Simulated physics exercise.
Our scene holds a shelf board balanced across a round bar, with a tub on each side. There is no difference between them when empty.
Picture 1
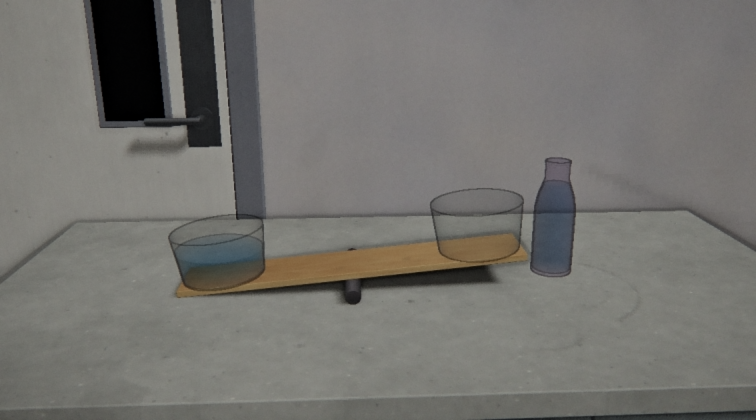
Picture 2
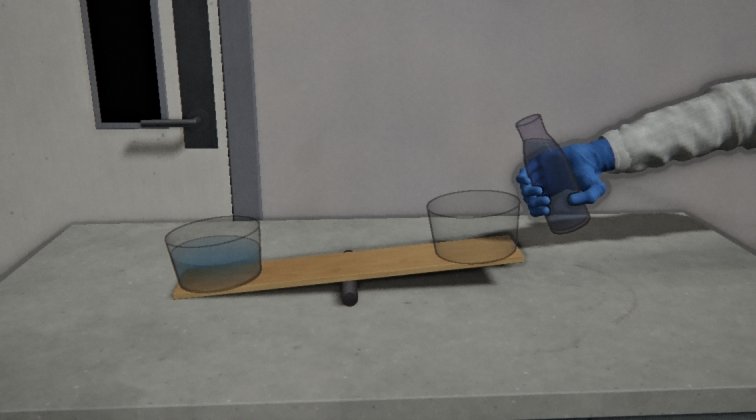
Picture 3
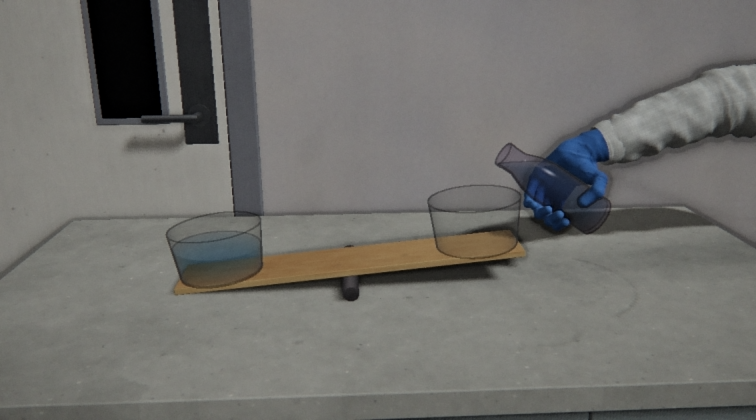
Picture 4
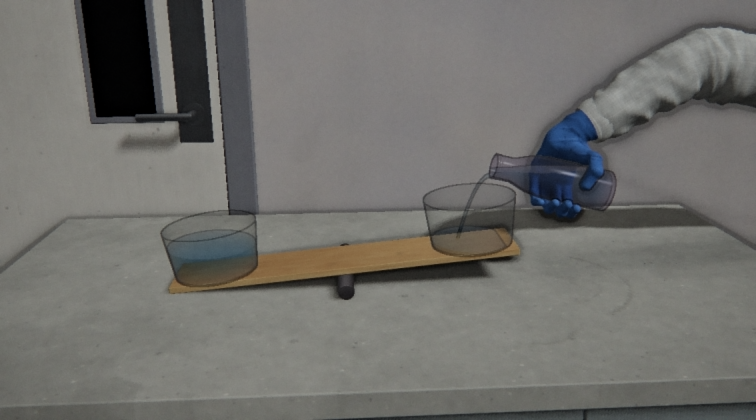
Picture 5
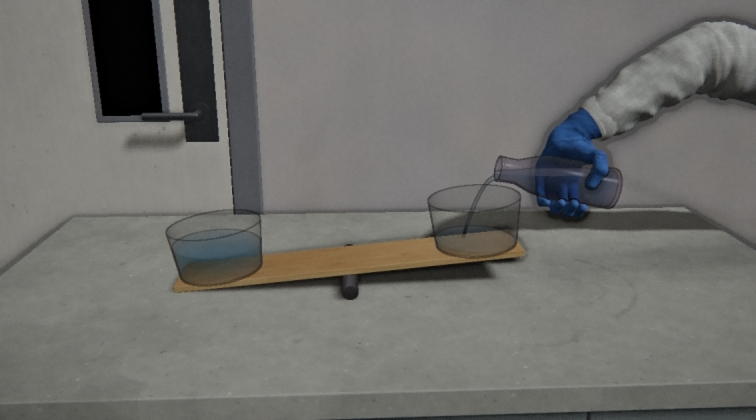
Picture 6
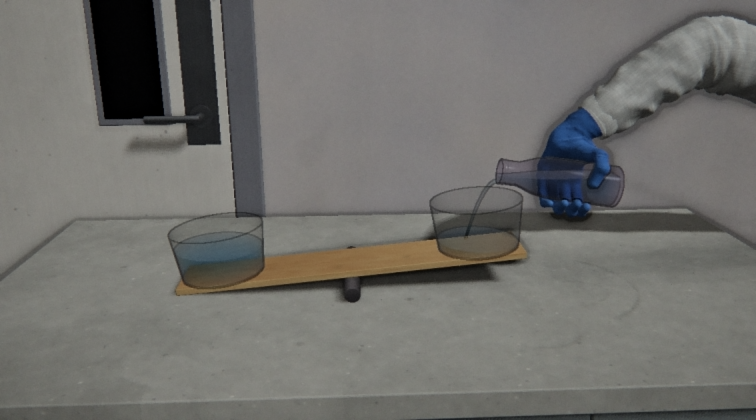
A gloved hand lifts a bottle, tilts it and pours liquid into the right tub.
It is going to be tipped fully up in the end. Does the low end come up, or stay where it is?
The low end stays where it is.
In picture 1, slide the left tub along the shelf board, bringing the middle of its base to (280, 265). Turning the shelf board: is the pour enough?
In that case: Flips.
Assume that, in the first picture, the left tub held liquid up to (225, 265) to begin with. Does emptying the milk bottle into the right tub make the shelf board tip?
What follows: It reverses its tilt.
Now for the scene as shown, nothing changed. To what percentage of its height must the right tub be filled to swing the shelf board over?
About 55 per cent, I think.
Soon after, the right tub is about a quarter full; the shelf board leans as before.
Later, the right tub is about a third full; the shelf board leans as before.
In the end, the right tub is about a third full; the shelf board leans as before.
